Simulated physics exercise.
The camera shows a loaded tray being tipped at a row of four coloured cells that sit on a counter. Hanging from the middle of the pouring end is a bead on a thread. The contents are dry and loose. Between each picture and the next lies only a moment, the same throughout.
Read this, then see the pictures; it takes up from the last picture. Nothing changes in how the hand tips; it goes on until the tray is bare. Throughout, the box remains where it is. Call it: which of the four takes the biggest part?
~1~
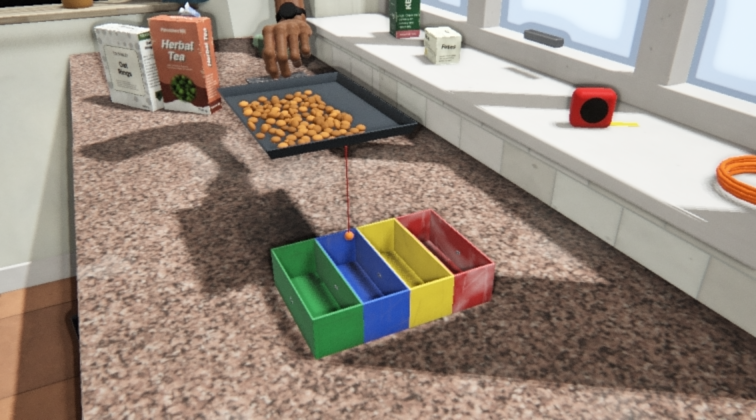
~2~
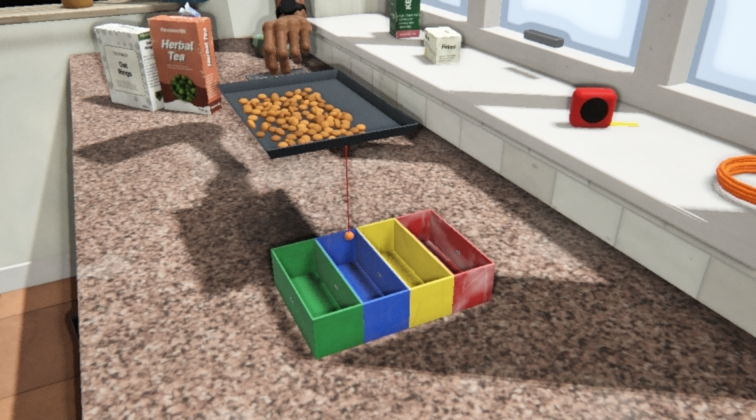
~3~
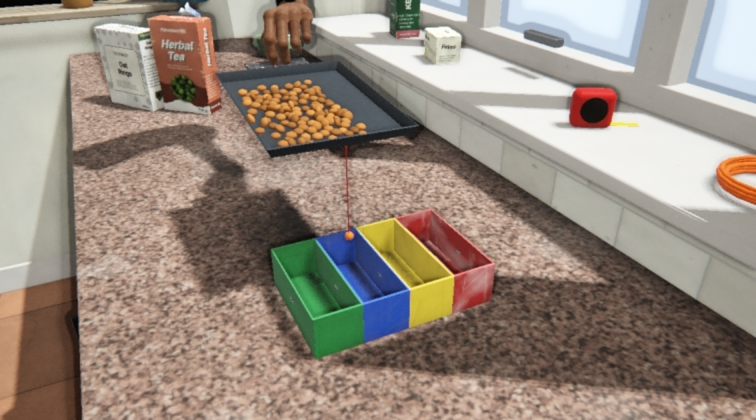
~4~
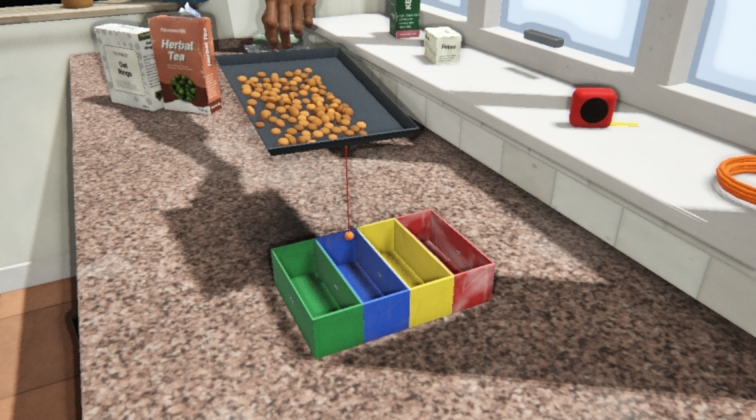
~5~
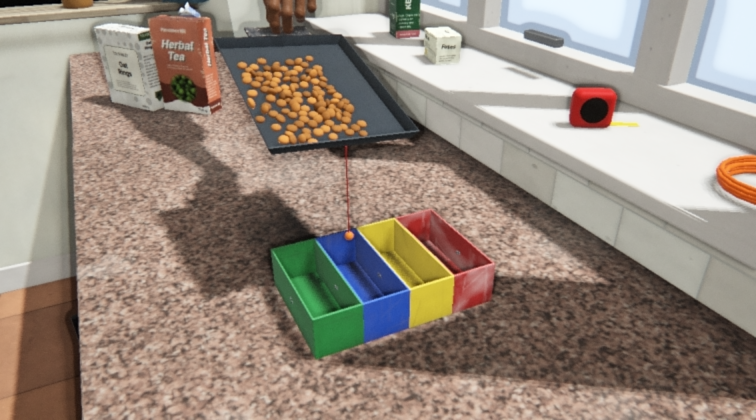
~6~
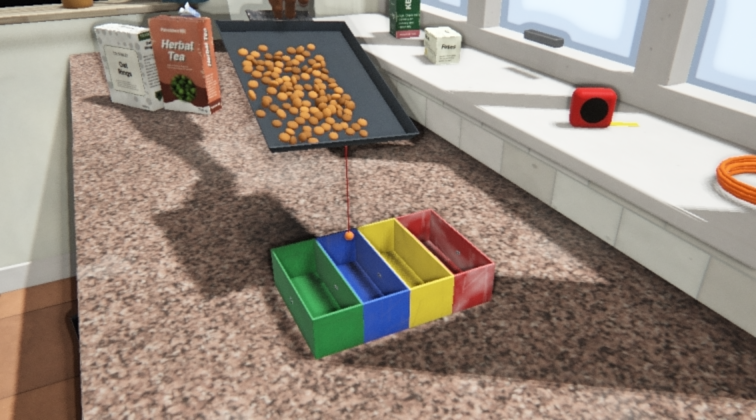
The yellow compartment.
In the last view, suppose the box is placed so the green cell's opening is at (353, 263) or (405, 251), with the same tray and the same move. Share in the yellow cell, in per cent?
About 30 per cent first, then about 0 per cent.
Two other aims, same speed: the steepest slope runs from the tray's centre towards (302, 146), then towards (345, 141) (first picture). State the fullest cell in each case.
For the first aim it is the green one, and for the second it is blue.
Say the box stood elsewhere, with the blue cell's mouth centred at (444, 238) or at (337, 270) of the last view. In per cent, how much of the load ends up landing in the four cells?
60 per cent, then 90 per cent.
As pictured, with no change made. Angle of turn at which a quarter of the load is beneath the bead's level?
Roughly 80 degrees of turn.
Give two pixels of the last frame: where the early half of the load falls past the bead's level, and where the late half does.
(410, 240) first, (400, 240) later.
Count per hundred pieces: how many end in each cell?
Estimated shares - green cell close to 10, blue cell close to 20, yellow cell close to 40, red cell close to 30.
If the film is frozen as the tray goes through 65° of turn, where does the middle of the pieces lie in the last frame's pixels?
Close to (362, 141).
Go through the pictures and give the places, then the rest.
Corners of the pouring end at (271, 148) and (411, 122), level; middle of the load at (297, 120), bits of cat kibble; bead on its thread at (349, 236); green cell at (339, 328); blue cell at (387, 312); yellow cell at (431, 298); red cell at (473, 285), in the first picture.
Corners of the pouring end at (271, 147) and (411, 123), level; middle of the load at (297, 118), in the second picture.
Corners of the pouring end at (271, 146) and (411, 124), tipped barely, lowest at the right corner; middle of the load at (297, 114), in the third picture.
Corners of the pouring end at (272, 145) and (412, 126), tipped a little, lowest at the right corner; middle of the load at (297, 107), in the fourth picture.
Corners of the pouring end at (272, 144) and (412, 128), tipped clearly, lowest at the right corner; middle of the load at (298, 101), in the fifth picture.
Corners of the pouring end at (273, 143) and (413, 130), tipped clearly, lowest at the right corner; middle of the load at (299, 94); green cell at (339, 328); blue cell at (387, 312); yellow cell at (431, 298); red cell at (473, 285), in the sixth picture.
Soon after the last picture, tray tipped steeply; most on the tray; about a quarter falling or outside the box.
A little later, tray tipped past a quarter turn; about a third in the yellow cell; about a quarter in the red cell; about a quarter in the blue cell; a small part in the green cell; a small part falling or outside the box.
Later still, tray tipped past a quarter turn; about a third in the yellow cell; about a quarter in the red cell; about a quarter in the blue cell; a small part in the green cell; a small part falling or outside the box.
At rest, tray tipped past a quarter turn; about a third in the yellow cell; about a quarter in the red cell; about a quarter in the blue cell; a small part in the green cell; a small part outside the box.
